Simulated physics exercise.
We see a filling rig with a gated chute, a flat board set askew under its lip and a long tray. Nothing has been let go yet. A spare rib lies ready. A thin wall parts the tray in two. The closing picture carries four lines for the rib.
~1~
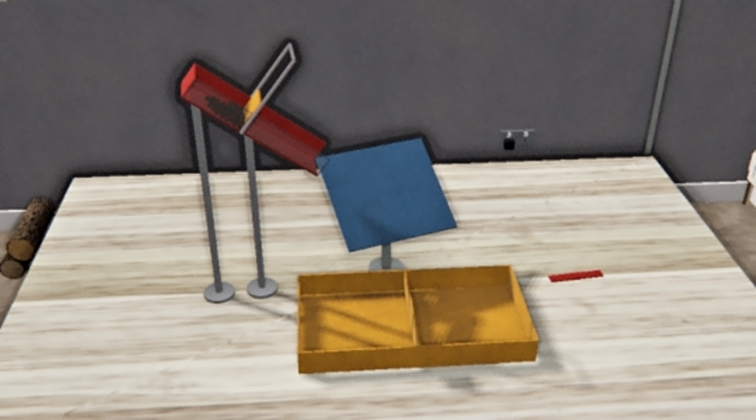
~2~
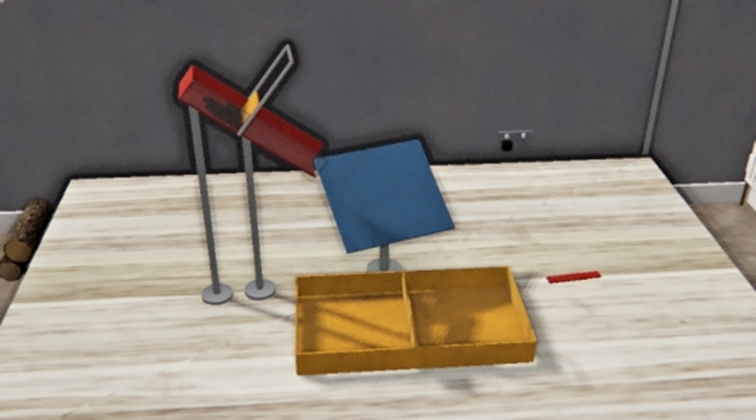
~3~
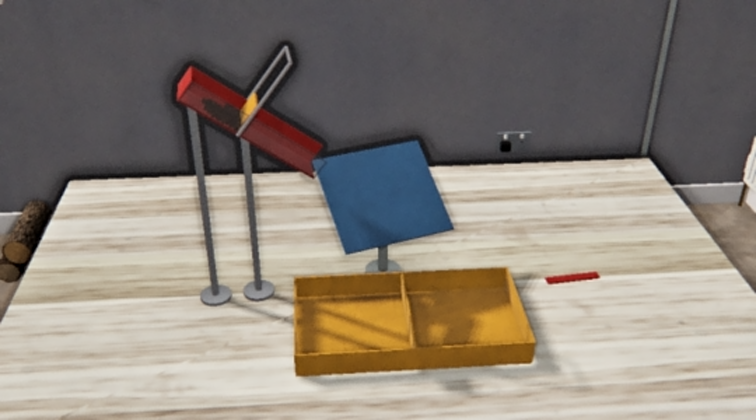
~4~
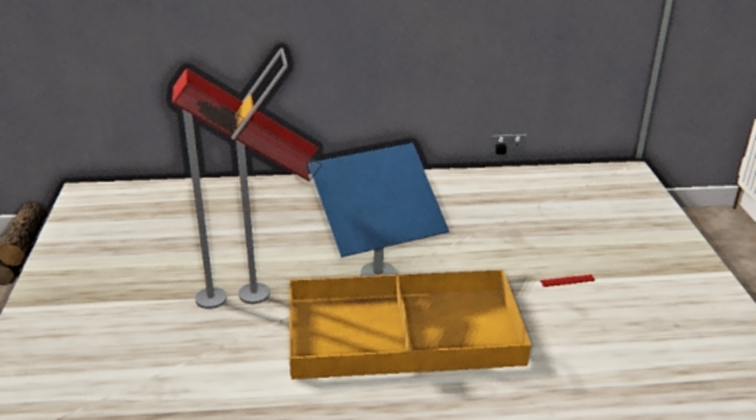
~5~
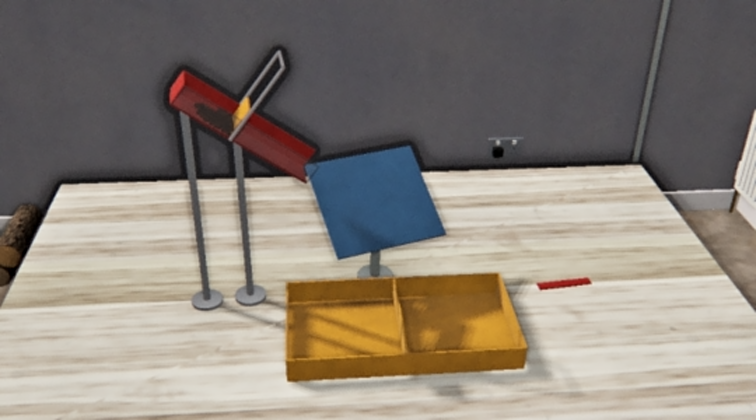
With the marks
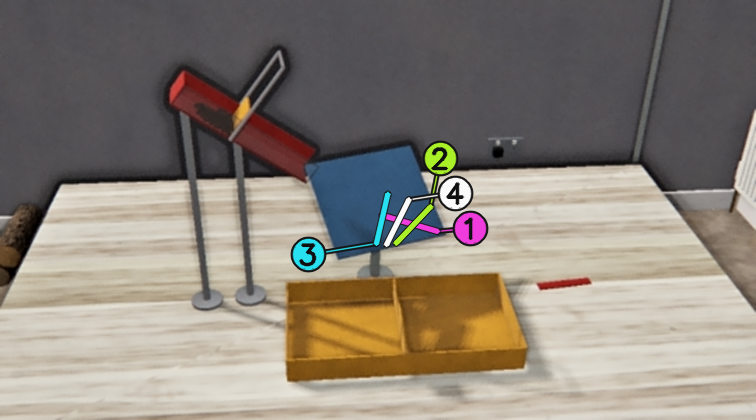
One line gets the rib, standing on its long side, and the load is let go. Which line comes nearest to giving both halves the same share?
2 works best here.
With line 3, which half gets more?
Left.
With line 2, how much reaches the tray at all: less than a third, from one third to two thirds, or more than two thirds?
More than two thirds.
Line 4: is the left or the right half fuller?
The left half.
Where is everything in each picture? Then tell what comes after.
Load behind the gate at (229, 114), allspice berries; lip of the chute at (315, 168), sloping fairly steeply, in the first picture.
Middle of the board at (385, 193), tilted fairly steeply; middle of its low edge at (403, 240); of its high edge at (368, 149), in the second picture.
Front corners of the tray at (295, 355) and (535, 342); front end of its middle wall at (416, 348); gate still shut at (253, 103), in the third picture.
Middle of the load at (221, 119); lip at (307, 173), in the fourth picture.
Middle of the load at (218, 121); lip at (304, 175), in the fifth picture.
On the marked copy, line 1 from (382, 215) to (437, 231); line 2 from (430, 206) to (396, 243); line 3 from (387, 194) to (376, 243); line 4 from (408, 199) to (386, 244).
Choosing 1, of what is caught, a small part in the left half, most in the right.
Choosing 2, of what is caught, about two thirds in the left half, about a third in the right.
Choosing 3, of what is caught, nearly all in the left half, a stray few in the right.
Choosing 4, of what is caught, most in the left half, a small part in the right.
